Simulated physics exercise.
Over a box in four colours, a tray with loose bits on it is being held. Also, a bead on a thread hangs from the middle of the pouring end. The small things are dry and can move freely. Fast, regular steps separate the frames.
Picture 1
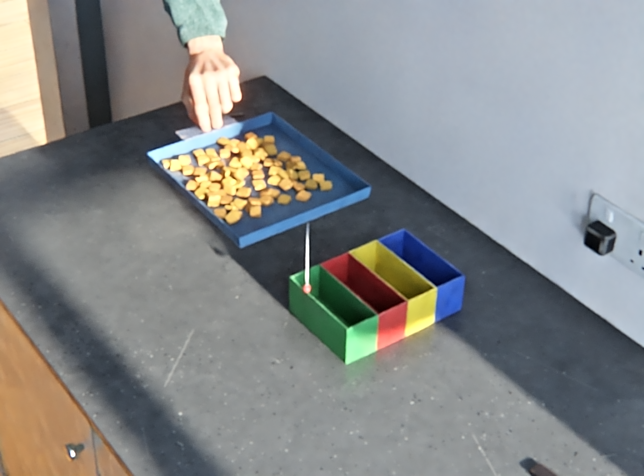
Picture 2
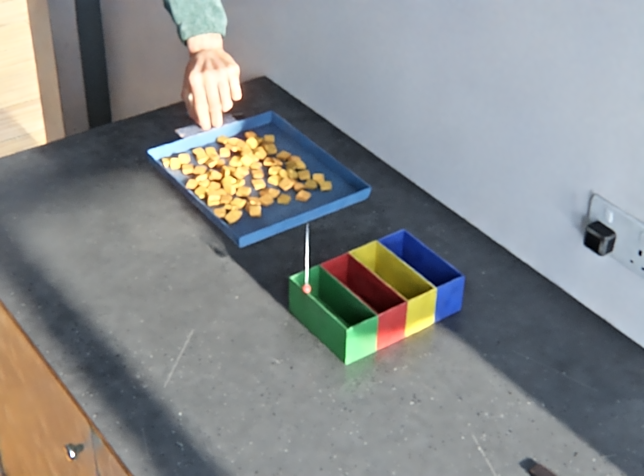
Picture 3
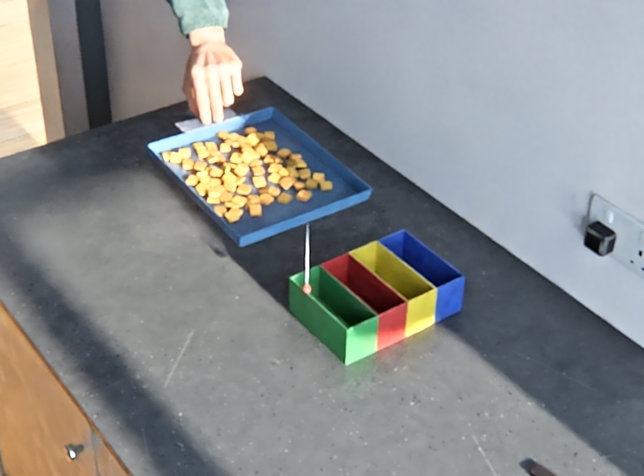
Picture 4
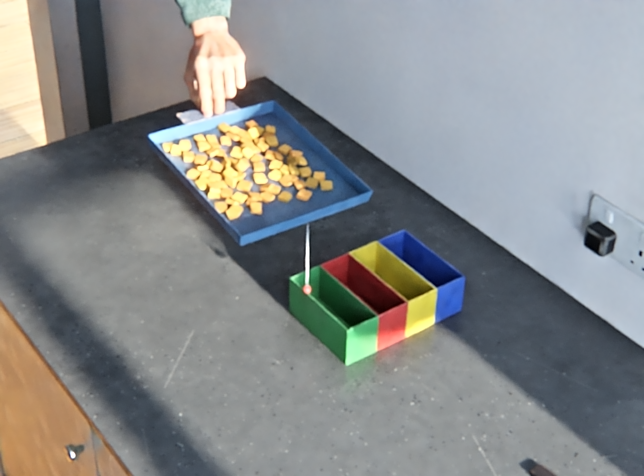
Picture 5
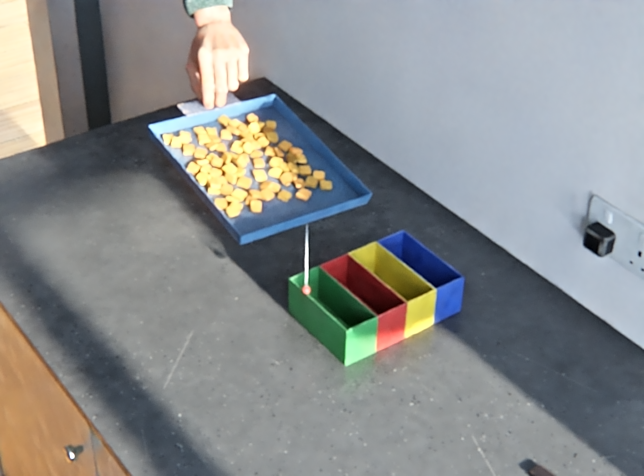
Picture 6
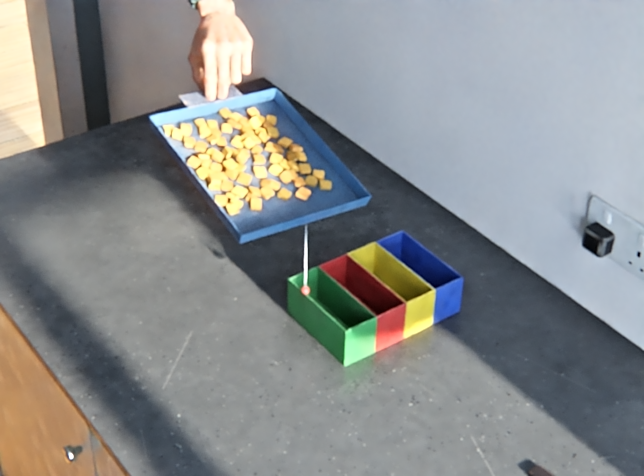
A hand in a green sleeve grips the far edge of a blue tray of golden cereal squares above a dark speckled countertop, seen from above at an angle beside a pale wall. Nearer, a box with green, red, yellow and blue cells sits below a bead hanging on a white thread. The hand slowly raises the tray's far end, tilting it slightly, while the camera stays still.
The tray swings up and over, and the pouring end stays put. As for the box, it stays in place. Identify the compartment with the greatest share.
Greatest share: Red.
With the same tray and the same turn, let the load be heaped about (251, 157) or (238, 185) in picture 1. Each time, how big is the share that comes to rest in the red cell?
60 per cent for the first try, 50 per cent for the second.
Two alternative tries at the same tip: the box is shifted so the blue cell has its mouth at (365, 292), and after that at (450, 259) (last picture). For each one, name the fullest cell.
The first time it is the blue one, and the second time it is green.
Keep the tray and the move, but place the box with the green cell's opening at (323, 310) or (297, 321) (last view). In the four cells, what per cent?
First placement near 100 percent, second near 100 percent.
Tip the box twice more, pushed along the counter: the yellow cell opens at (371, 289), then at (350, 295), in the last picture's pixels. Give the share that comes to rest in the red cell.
About 30% on the first try and 10% on the second.
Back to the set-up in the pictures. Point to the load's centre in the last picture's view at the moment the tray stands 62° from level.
Somewhere near pixel (317, 185).
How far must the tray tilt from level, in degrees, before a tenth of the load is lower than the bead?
That would be about 85 degrees from level.
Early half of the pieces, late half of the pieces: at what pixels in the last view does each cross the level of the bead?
Roughly at (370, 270) first, and then at (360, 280).
Shortly afterwards, tray tipped steeply; all but a few on the tray; only a few falling or outside the box.
Next, tray tipped past a quarter turn; near a quarter on the tray; near a quarter in the red cell; a little in the green cell; a little in the yellow cell; near a third falling or outside the box.
Some moments later, tray tipped past a quarter turn; near half in the red cell; near a quarter in the green cell; a little in the yellow cell; a little falling or outside the box.
In the end, tray tipped past a quarter turn; near half in the red cell; near a quarter in the green cell; a little in the yellow cell; none at all in the blue cell; a little outside the box.
